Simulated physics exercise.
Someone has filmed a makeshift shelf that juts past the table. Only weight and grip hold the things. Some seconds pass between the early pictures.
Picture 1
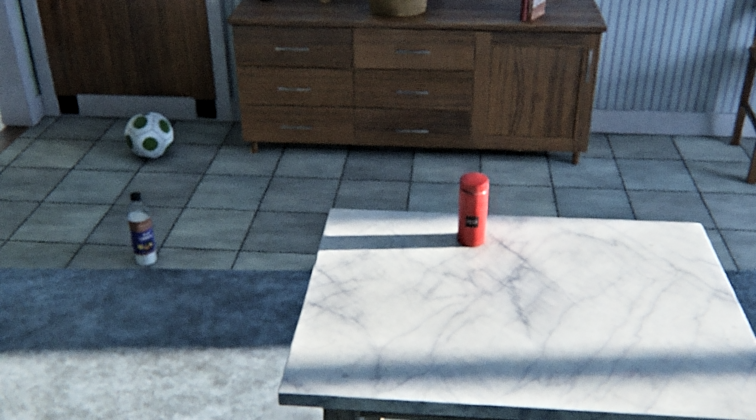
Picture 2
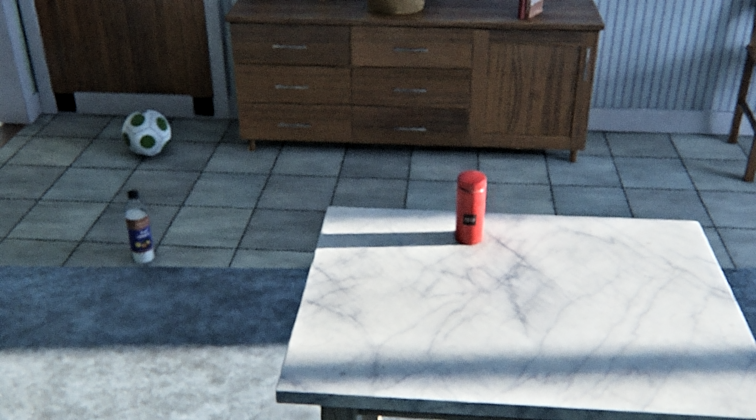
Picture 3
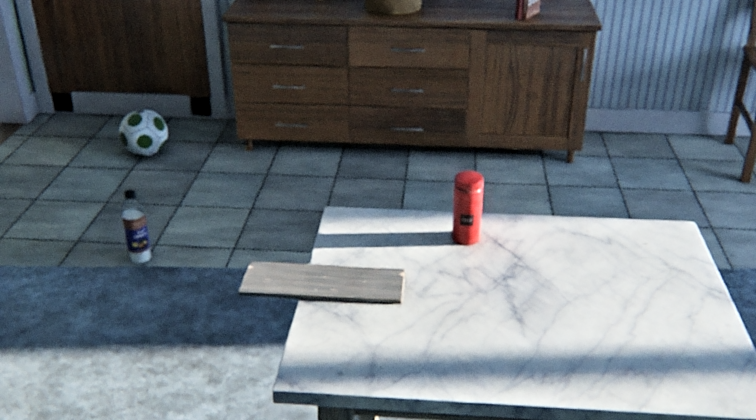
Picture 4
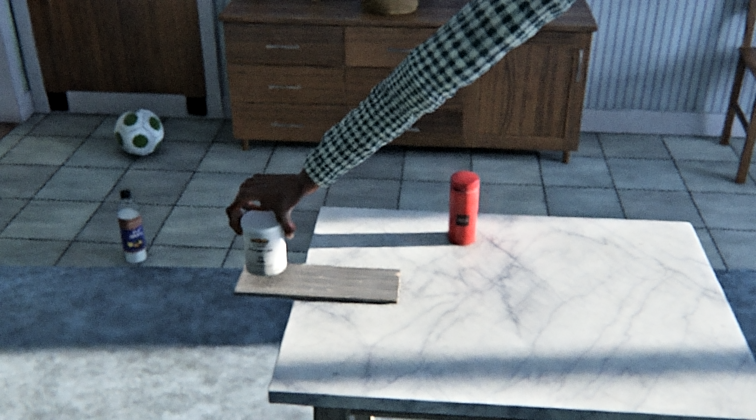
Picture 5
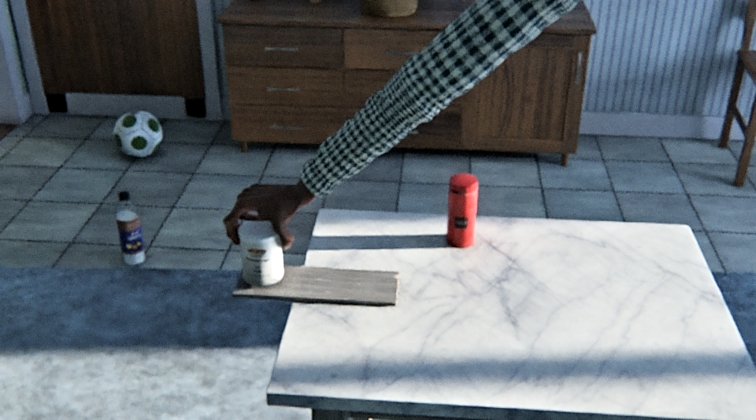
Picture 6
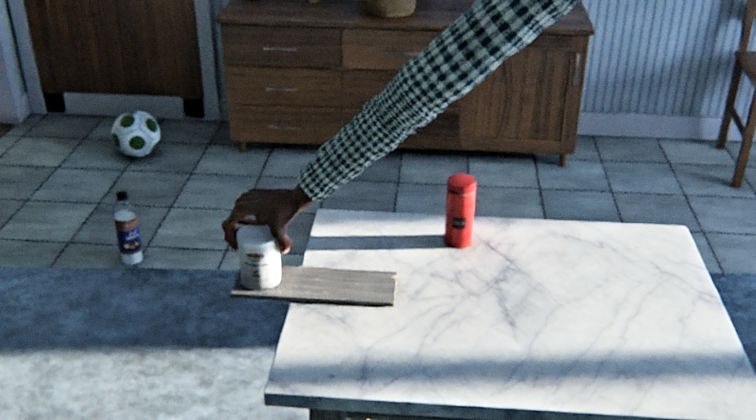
A tiled room with a dark wooden sideboard is seen from slightly above, across a white marble-topped table. A red container stands on the table, with a labelled bottle and a white-and-green ball on the floor to the left. As the camera drifts slightly right, a grey-brown board appears, jutting past the table's left edge, and a checked-sleeved arm lowers a white tin onto its outer end, keeping hold.
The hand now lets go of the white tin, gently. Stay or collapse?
The plank comes down.
Then, 0.50 s on from there, white tin and grey plank now down on the floor or falling.
Then, 0.70 s on from there, things are still on the move.
In the end, down on the floor or falling, white tin and grey plank; red jar unmoved. The plank tips off the edge.
